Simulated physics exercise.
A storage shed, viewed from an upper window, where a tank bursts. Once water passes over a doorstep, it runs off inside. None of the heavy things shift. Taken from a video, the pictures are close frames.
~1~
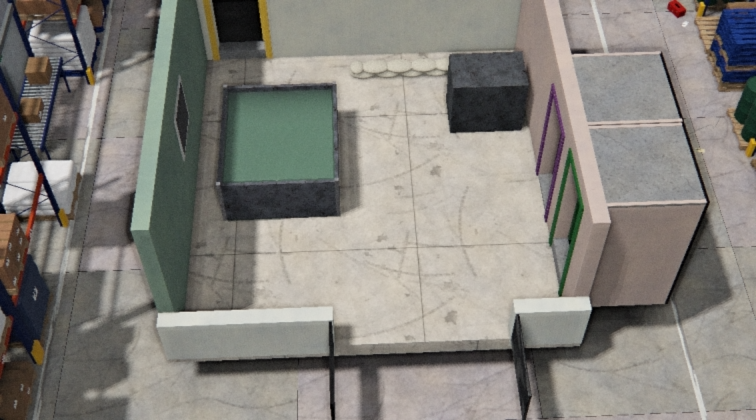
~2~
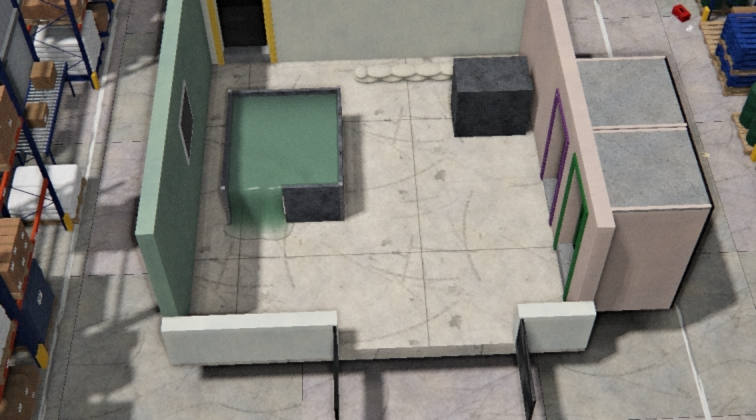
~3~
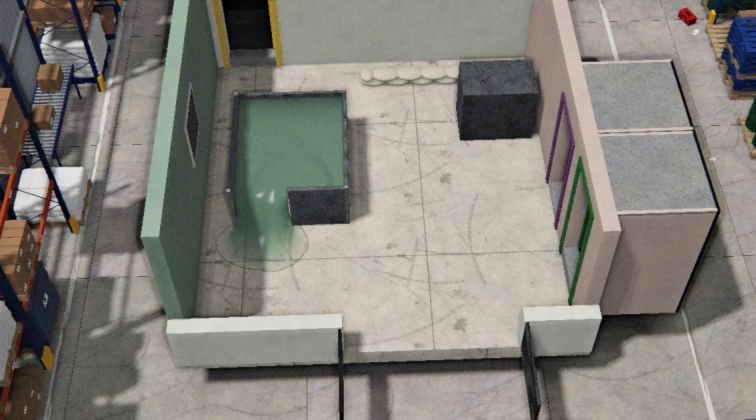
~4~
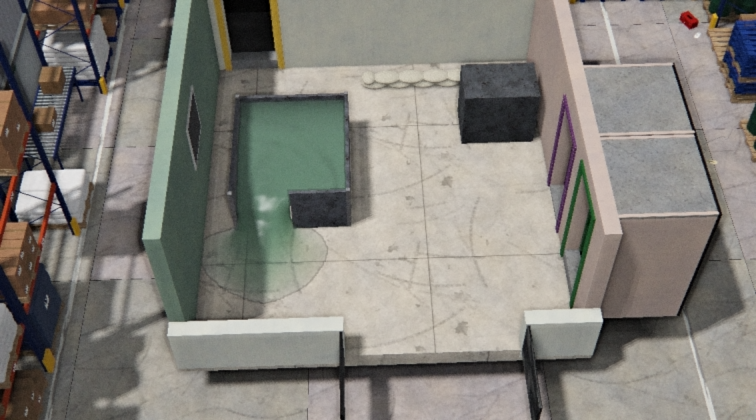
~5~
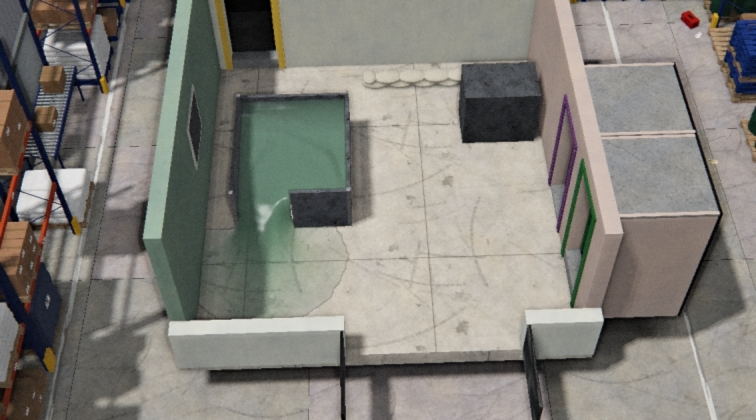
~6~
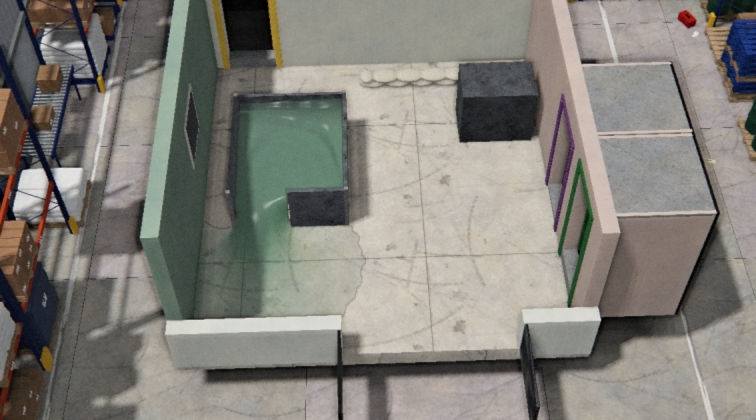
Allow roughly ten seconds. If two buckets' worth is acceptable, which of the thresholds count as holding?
The yellow door counts as holding, the green door counts as holding, the purple door does not count.
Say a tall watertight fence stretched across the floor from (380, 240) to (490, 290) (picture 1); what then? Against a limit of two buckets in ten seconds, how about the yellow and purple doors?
My reading is that the yellow door stays short and the purple door stays short.
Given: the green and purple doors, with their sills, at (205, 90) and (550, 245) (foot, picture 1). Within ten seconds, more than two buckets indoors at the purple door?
For the purple door, the answer is that it crosses the line.
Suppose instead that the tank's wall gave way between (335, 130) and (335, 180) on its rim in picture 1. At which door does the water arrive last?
It's the yellow one.
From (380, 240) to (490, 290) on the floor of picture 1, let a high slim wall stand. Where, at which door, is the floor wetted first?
It is the green door.
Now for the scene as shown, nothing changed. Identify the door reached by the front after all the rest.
Last in line is the yellow one.
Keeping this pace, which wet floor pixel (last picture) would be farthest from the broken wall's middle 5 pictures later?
Close to (413, 338).
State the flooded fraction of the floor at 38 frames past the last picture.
Close to 70 in a hundred, I think.
A moment on, water covers 20 % of the floor; the yellow door not reached, the green door not reached, the purple door not reached.
Next, water covers 25 % of the floor; the yellow door not reached, the green door not reached, the purple door not reached.
Then, water covers 55 % of the floor; the yellow door not reached, the green door wet at the sill, nothing in, the purple door wet at the sill, nothing in.
Later, water covers 70 % of the floor; the yellow door wet at the sill, nothing in, the green door under two buckets in, the purple door over two buckets in.
In the end, water covers 95 % of the floor; the yellow door wet at the sill, nothing in, the green door under two buckets in, the purple door far over two buckets in.
